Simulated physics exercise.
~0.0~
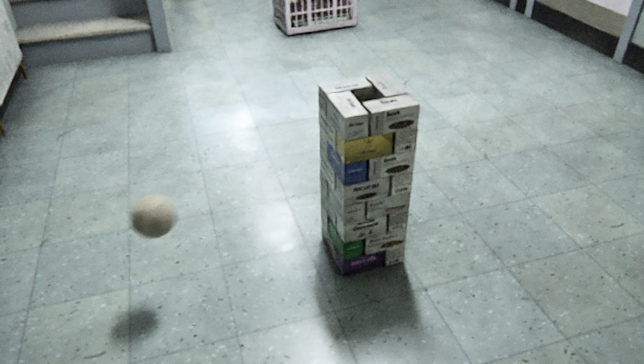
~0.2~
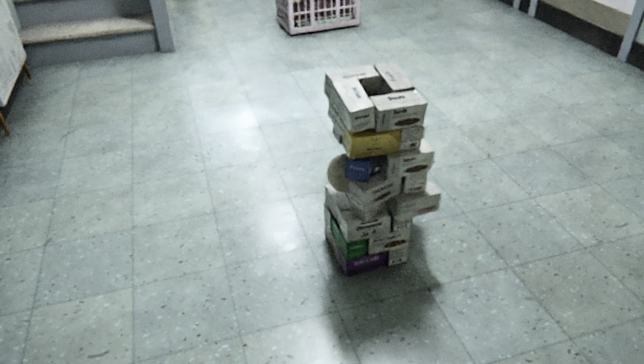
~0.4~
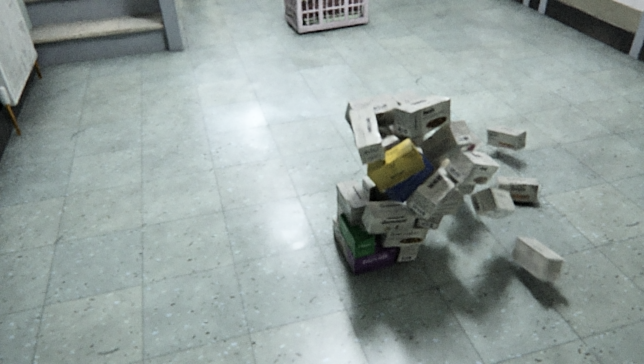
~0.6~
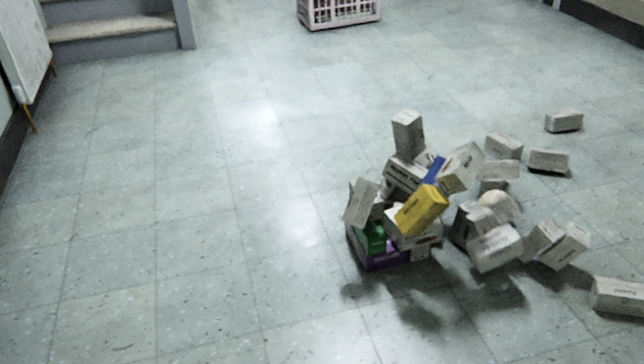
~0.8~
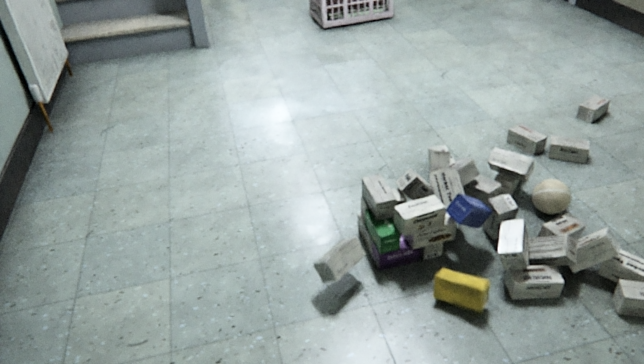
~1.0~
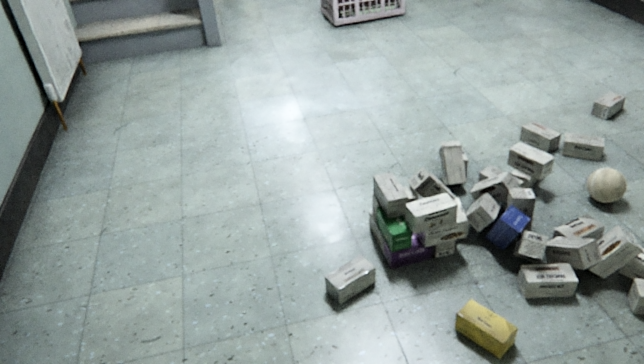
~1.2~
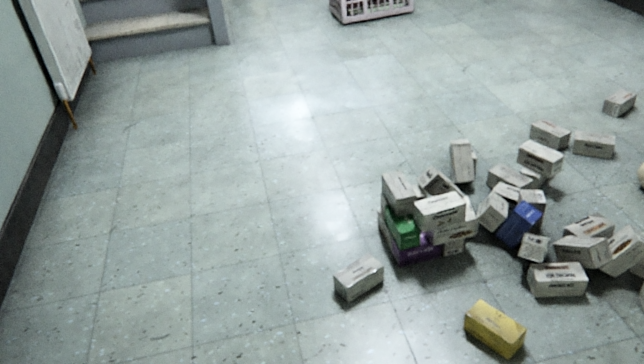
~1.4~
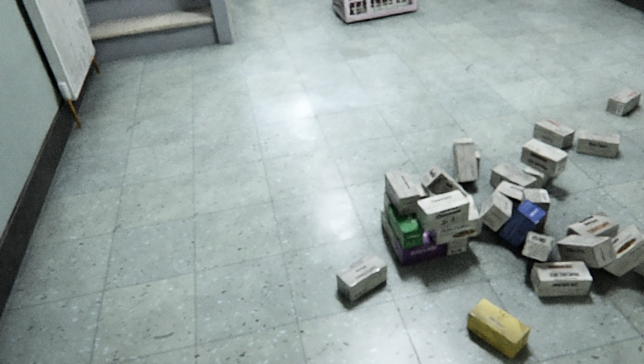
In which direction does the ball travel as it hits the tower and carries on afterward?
The ball moves to the right, going through the tower and rolling on past the scattered boxes until it leaves the view.
A pale ball flies in from the left, low above a tiled floor, toward a tall hollow tower of small boxes. It strikes the middle of the stack, pushing boxes out to the right while the top layers stay up for a moment. The upper part then sags and breaks apart, with the yellow and blue boxes tipping as they fall. Boxes scatter mostly to the right, though one white box drops to the left and the yellow one lands in front. The ball rolls on out of view, leaving the green and purple boxes in place in the low remaining stump.
